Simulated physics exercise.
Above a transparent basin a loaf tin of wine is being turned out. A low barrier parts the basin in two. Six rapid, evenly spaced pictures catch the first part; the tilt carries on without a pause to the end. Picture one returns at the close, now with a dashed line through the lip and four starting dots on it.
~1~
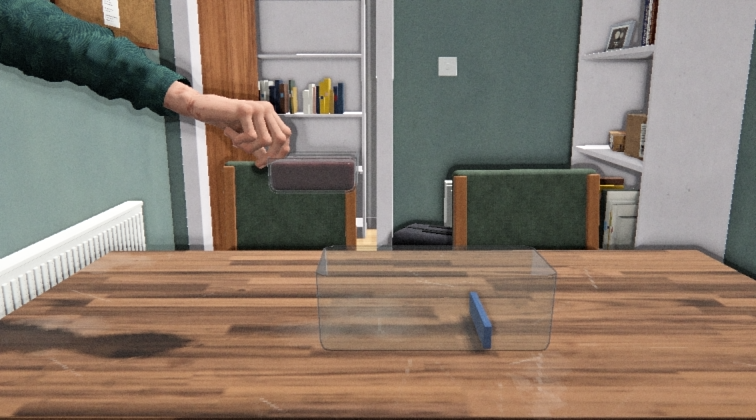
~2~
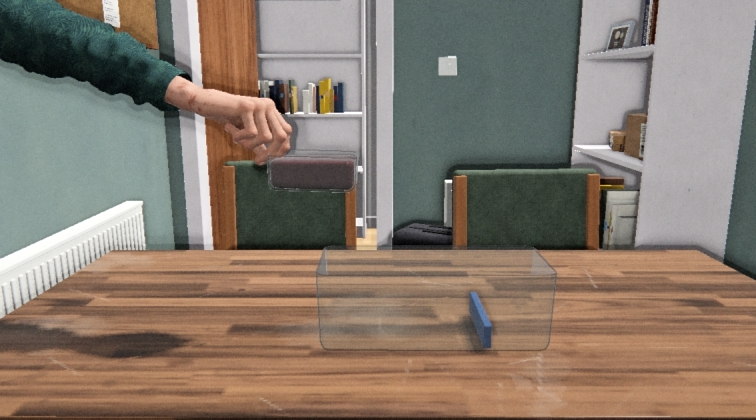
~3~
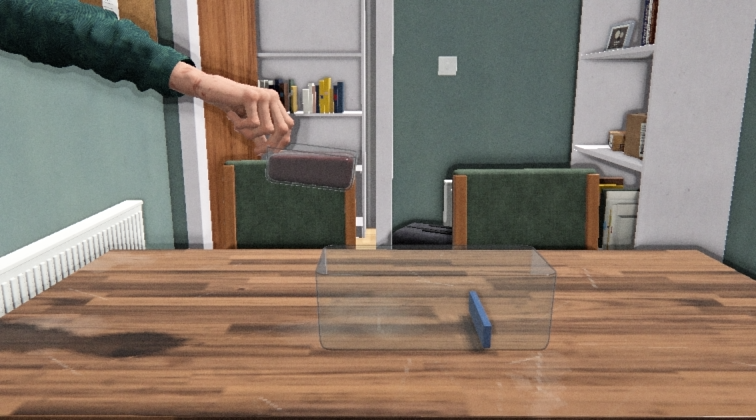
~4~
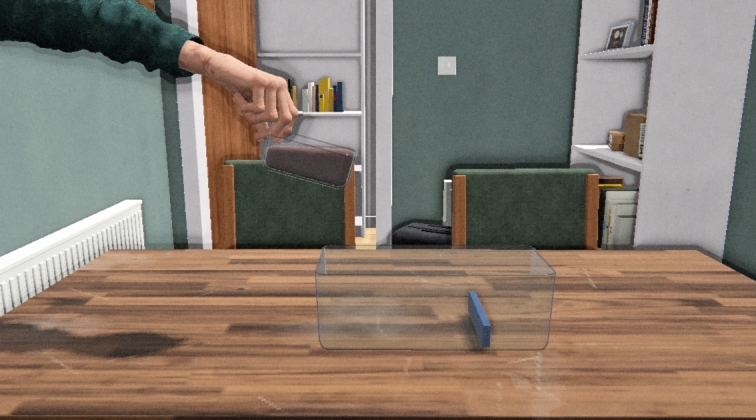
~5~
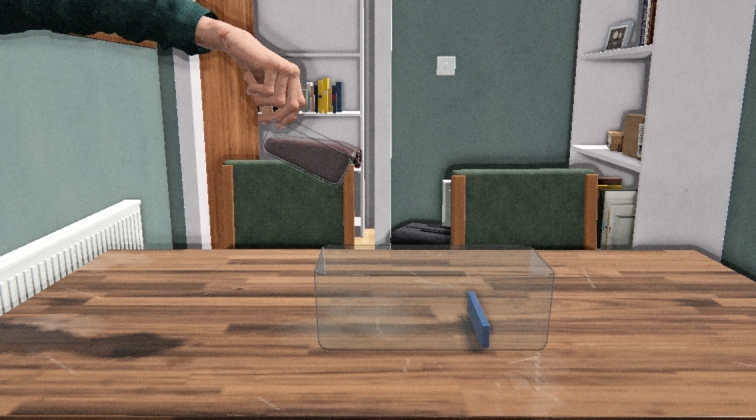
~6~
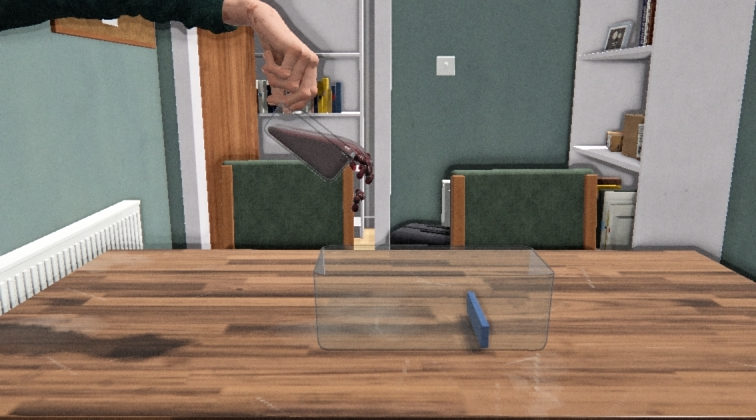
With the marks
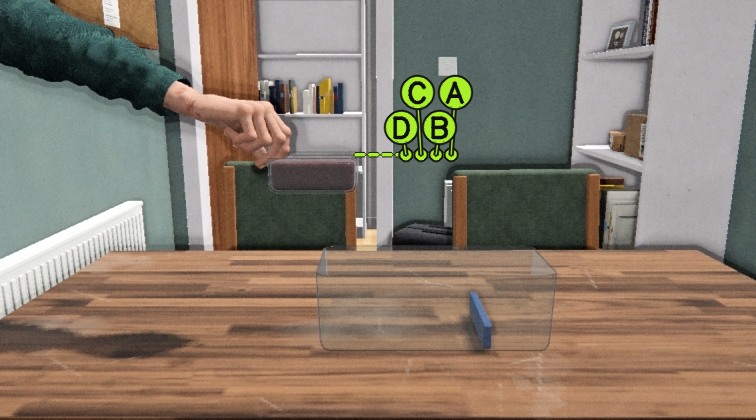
A hand held a loaf tin of dark wine above a clear basin with a low blue barrier inside, then gradually tilted it to the right until wine slipped over the lip in dark drops.
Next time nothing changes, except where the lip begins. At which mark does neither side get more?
Take D.
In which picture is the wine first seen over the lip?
In picture 4.
In lime, A at (451, 154); B at (436, 154); C at (420, 154); D at (405, 154).
With A, about 36 % ends left of the wall and 62 % right of it.
With B, about 26 % ends left of the wall and 71 % right of it.
With C, about 35 % ends left of the wall and 63 % right of it.
With D, about 46 % ends left of the wall and 51 % right of it; 3 % is lost outside.
